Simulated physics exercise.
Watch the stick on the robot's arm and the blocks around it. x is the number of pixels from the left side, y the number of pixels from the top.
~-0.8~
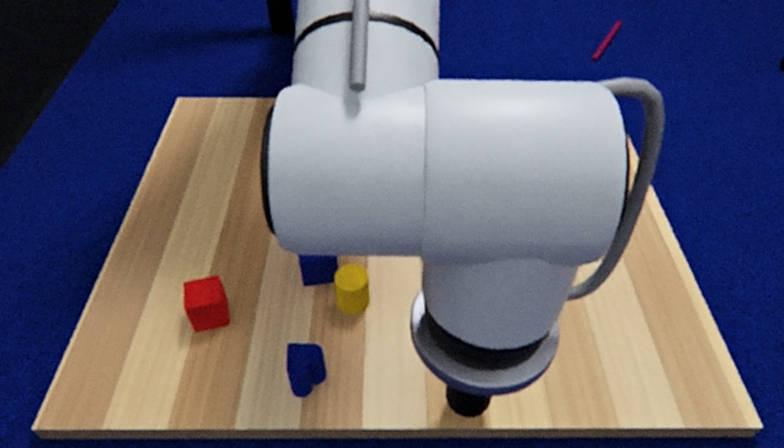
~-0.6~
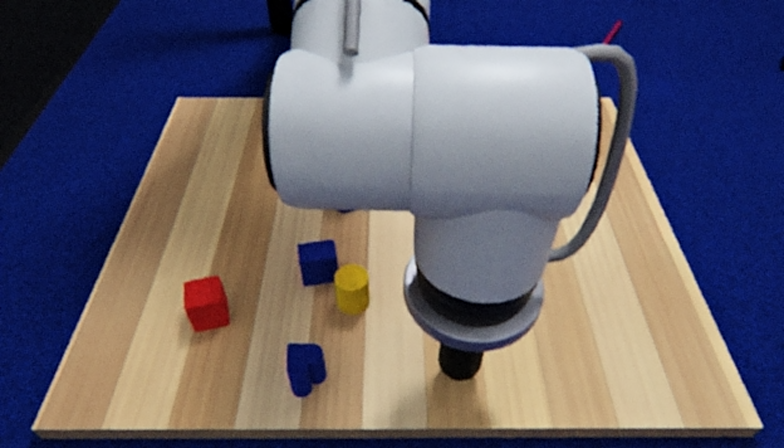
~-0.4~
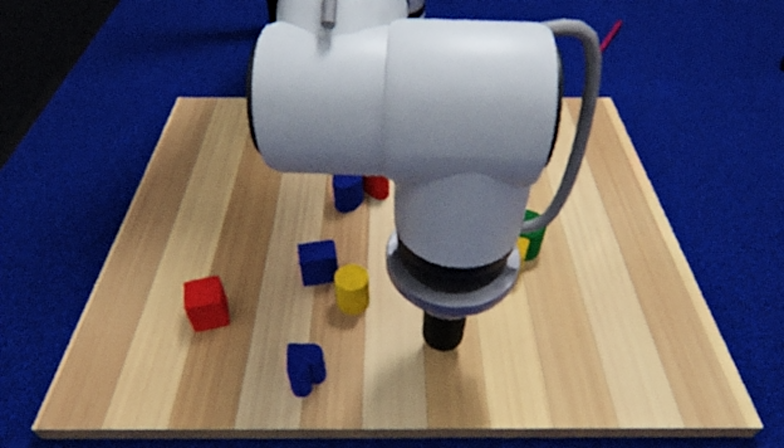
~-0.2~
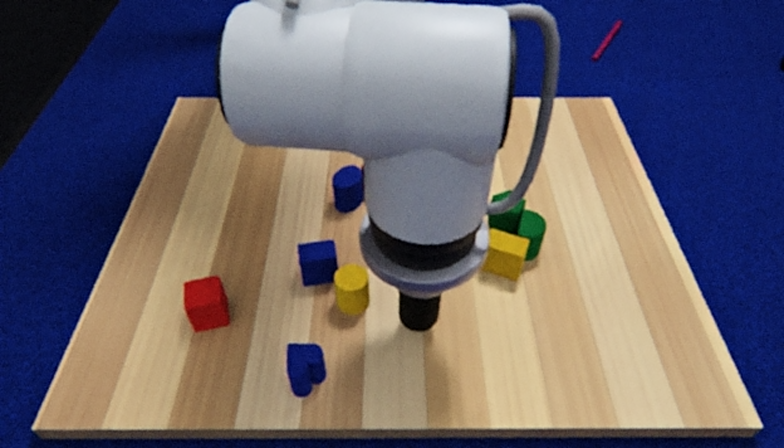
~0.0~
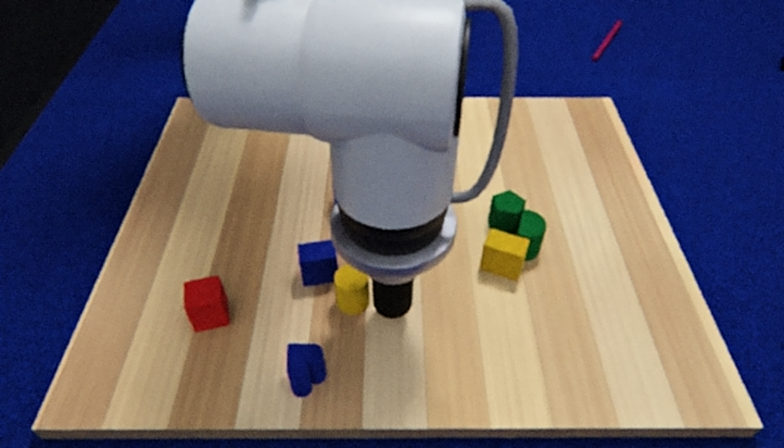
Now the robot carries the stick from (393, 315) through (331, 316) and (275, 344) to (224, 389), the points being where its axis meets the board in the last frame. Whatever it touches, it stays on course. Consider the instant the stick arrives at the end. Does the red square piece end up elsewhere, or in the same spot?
Left in place.
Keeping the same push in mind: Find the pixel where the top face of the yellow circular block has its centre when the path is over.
In the picture, that point is around (311, 265).
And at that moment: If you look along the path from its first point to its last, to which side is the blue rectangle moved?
Sideways shift: Right.
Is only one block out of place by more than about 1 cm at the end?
Short answer: No.
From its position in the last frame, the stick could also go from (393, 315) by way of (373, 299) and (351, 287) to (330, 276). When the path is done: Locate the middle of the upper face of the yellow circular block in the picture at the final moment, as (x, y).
The answer is (296, 269).
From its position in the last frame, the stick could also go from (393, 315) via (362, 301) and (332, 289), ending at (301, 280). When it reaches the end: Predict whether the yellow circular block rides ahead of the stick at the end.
The yellow circular block stays in front.
The first path, step by step. One third of the way, stick (329, 305); blue rectangle (312, 241), turned 20° anticlockwise; yellow circular block (315, 265).
Two thirds of the way, stick (272, 334); blue rectangle (312, 240), turned 20° anticlockwise; yellow circular block (311, 265).
At the end, stick (219, 379); red square piece unmoved; blue rectangle (312, 240), turned 20° anticlockwise; yellow circular block (311, 265).
